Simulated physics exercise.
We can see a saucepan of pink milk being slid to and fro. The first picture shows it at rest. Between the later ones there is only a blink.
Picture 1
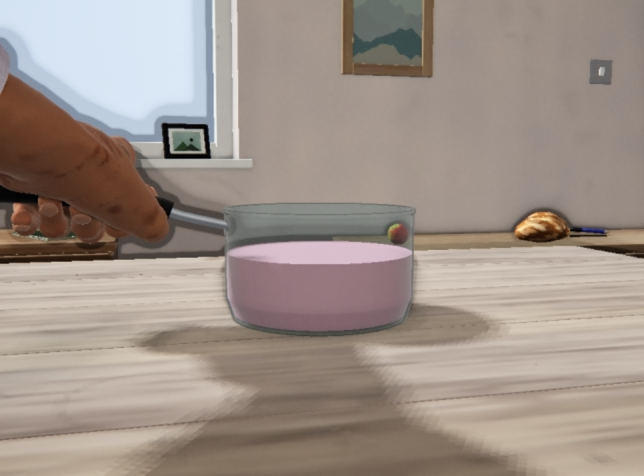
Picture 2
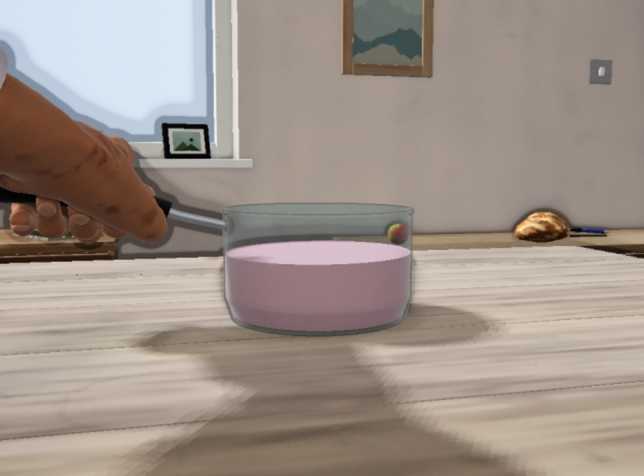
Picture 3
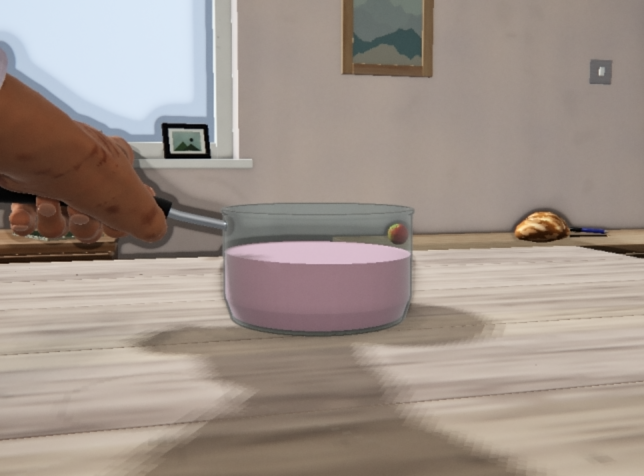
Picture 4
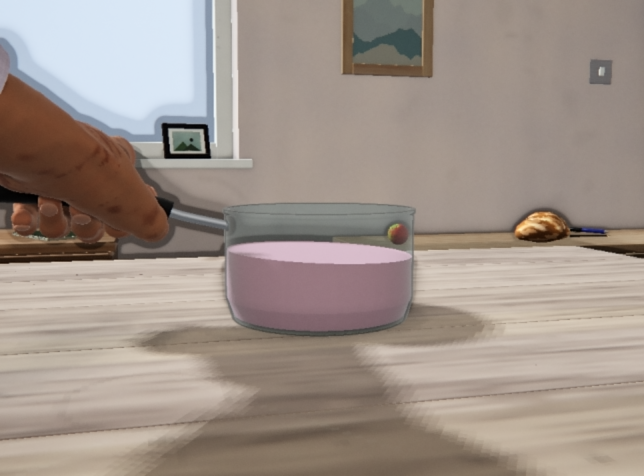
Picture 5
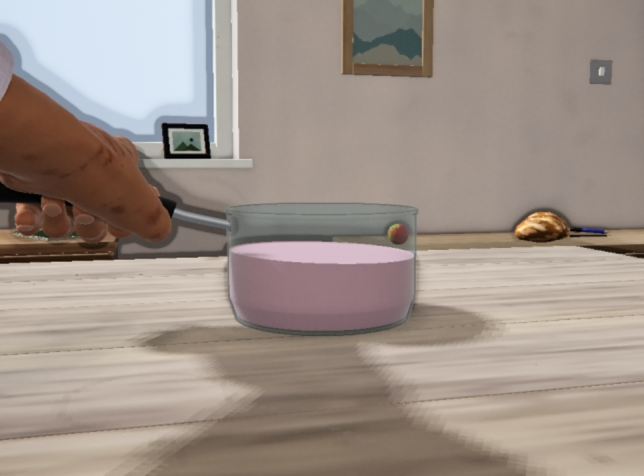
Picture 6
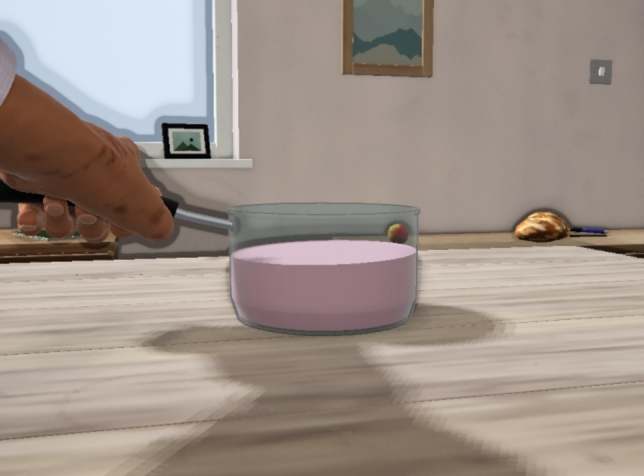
Glass saucepan half full of pink milk, held by its handle, barely shifting on a wooden table, then edging slightly right.
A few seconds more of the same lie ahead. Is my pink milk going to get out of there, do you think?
No, it stays in.
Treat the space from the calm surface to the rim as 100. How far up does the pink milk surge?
I'd say close to 50 in a hundred.
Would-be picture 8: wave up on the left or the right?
Answer: The right half.
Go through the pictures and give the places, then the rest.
The first frame shows saucepan (319, 259) about half full; at rest.
The second frame shows saucepan about half full, surface at (318, 253); surface about level.
The third frame shows saucepan (318, 259) about half full; surface about level.
The fourth frame shows saucepan about half full, surface at (319, 253); surface about level.
The fifth frame shows saucepan (322, 258) about half full; surface about level.
The sixth frame shows saucepan about half full, surface at (323, 253); surface about level.
Soon after, the highest wave so far stays far below the rim.
Later, the highest wave so far climbs under half way to the rim.
In the end, the highest wave so far climbs under half way to the rim; nothing has left it.
